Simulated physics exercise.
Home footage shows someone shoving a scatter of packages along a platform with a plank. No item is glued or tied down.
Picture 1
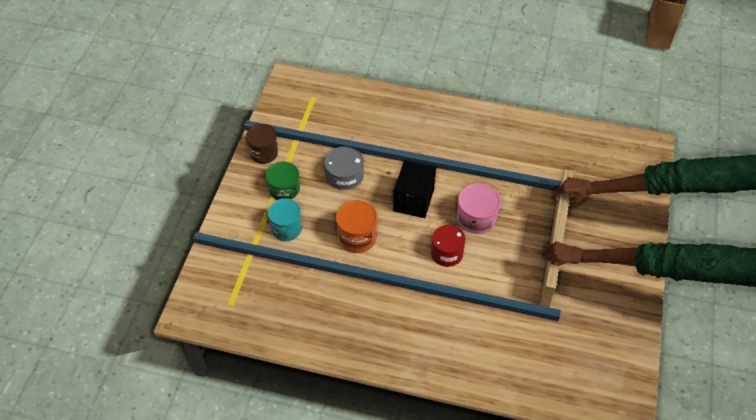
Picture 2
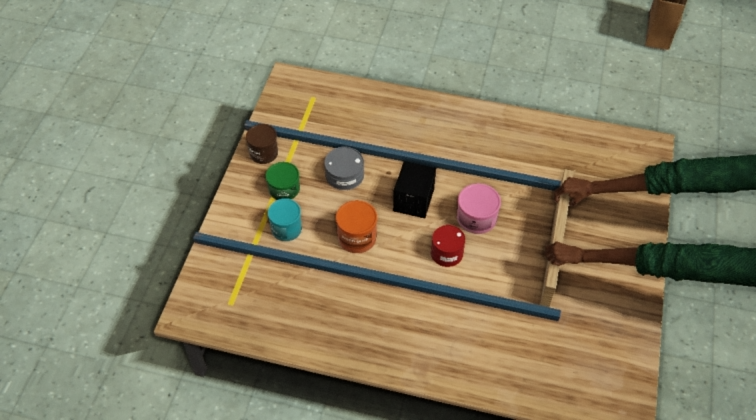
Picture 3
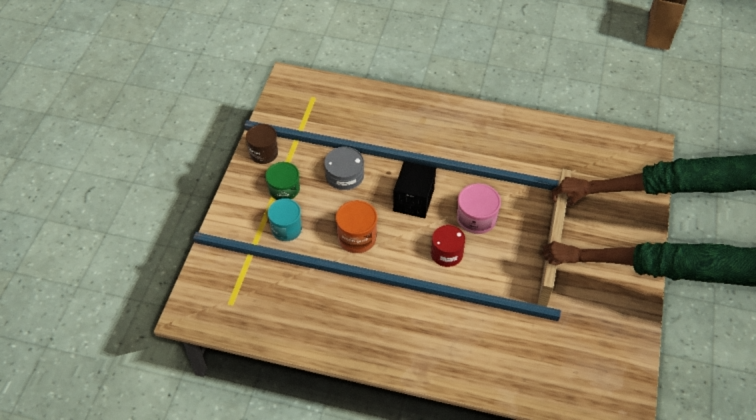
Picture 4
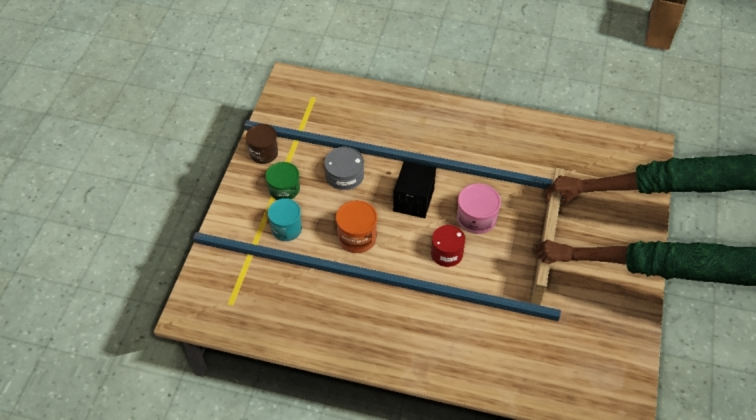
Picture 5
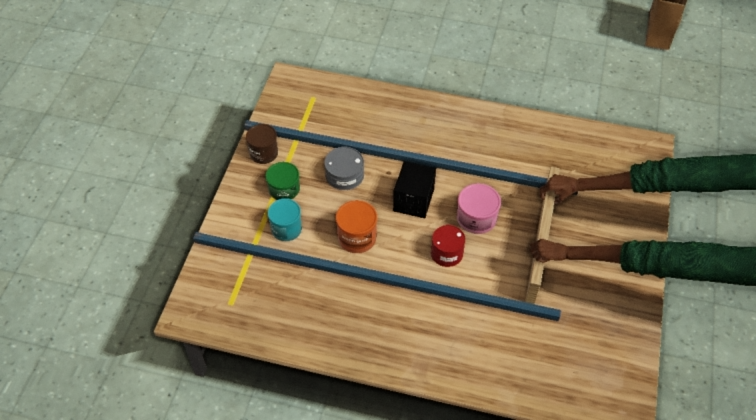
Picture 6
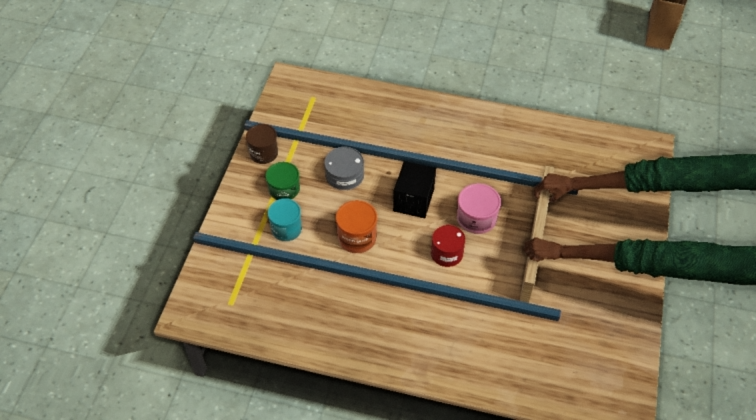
Two hands slide a wooden plank slightly left toward colourful containers that stay still.
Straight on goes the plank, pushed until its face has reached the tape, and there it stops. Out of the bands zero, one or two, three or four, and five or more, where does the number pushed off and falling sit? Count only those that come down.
It sits at three or four.
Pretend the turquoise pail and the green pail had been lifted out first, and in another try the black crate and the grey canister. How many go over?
2 in the first case and 1 in the second.
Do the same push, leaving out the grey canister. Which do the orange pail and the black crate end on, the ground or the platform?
Result - orange pail: Remains in place; black crate: Remains in place.
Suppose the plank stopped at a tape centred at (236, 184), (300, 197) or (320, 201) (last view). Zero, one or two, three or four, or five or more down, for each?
Taking them in turn, five or over; one to two; one or two.
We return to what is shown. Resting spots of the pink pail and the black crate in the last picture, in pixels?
The one named first is at (262, 165), the next at (237, 144).
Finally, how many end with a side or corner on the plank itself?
The number is 2.
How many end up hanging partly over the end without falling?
The answer comes to 3.
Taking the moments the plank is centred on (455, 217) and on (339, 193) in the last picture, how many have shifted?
Counts: 3 / 8.
Early on, none off yet; brown pail at rest near (263, 144); green pail at rest near (283, 182); turquoise pail at rest near (285, 221).
Finally, the number that fall off is three or four; lost, grey canister, turquoise pail and brown pail.
